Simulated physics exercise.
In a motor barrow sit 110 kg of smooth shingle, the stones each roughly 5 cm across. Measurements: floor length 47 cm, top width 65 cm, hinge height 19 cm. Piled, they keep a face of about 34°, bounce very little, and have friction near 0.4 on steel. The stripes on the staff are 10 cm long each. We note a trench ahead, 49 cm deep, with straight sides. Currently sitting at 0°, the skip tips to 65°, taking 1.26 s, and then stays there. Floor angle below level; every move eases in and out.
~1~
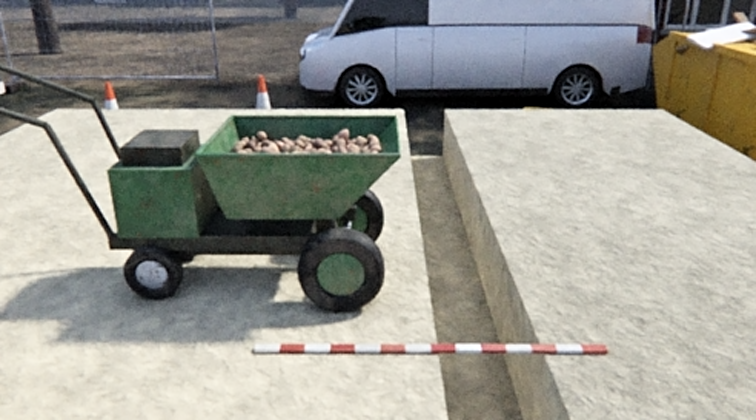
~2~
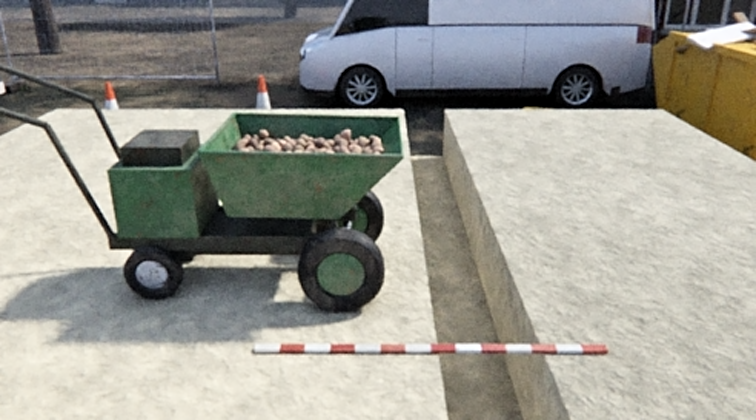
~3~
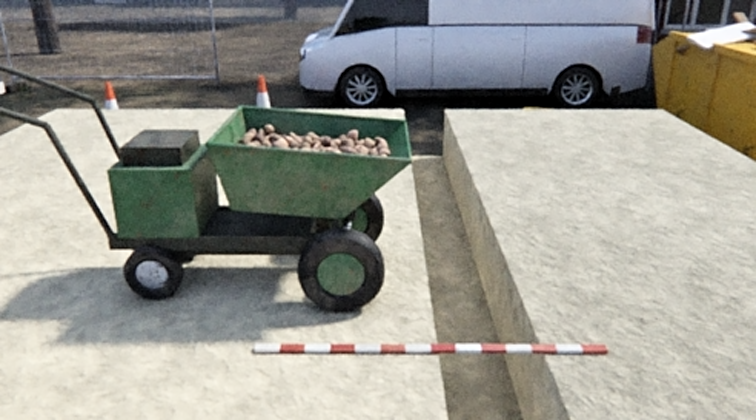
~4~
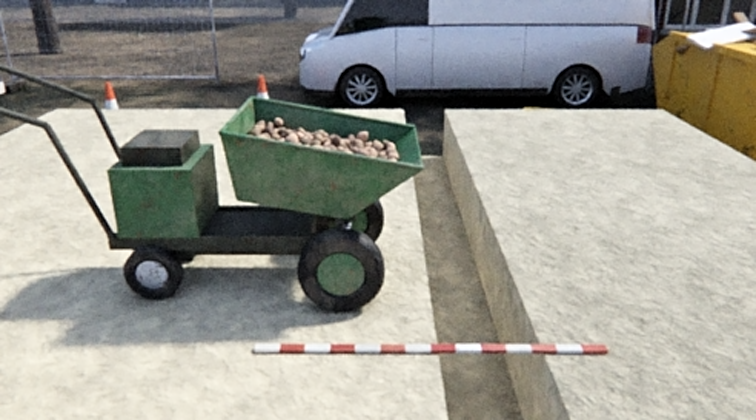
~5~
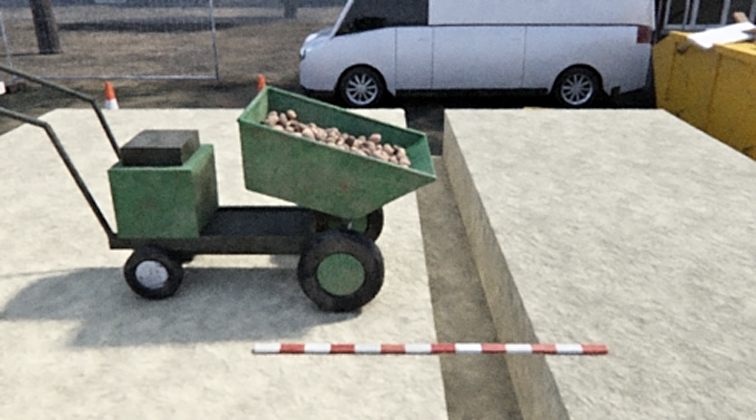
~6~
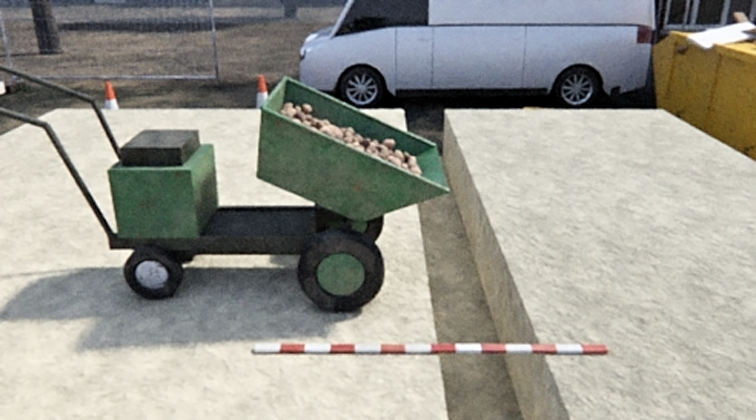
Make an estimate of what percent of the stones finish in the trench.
About 71 percent.
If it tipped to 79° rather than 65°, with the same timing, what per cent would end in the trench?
It comes out at about 85 percent.
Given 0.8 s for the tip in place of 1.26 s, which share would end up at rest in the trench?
Then about 60 per cent.
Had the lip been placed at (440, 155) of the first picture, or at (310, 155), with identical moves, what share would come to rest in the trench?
30 and 85 %.
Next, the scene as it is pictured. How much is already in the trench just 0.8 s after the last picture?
Some 25 per cent.
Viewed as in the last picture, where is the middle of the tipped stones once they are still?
At about pixel (490, 349) in the last view.
Then, 0.4 s after the last picture the floor is at 55°, 100 % in the skip; the foremost stones are at (465, 223).
Then, 0.8 s after the last picture the floor is at 65°, 63 % in the skip, 26 % in the trench, 11 % past the trench; the foremost stones are at (557, 278).
Then, 1.2 s after the last picture the floor is at 65°, 25 % in the skip, 46 % in the trench, 29 % past the trench; the foremost stones are at (647, 277).
Then, 3.1 s after the last picture the floor is at 65°, 0 % in the skip, 71 % in the trench, 29 % past the trench; the foremost stones are at (713, 274).
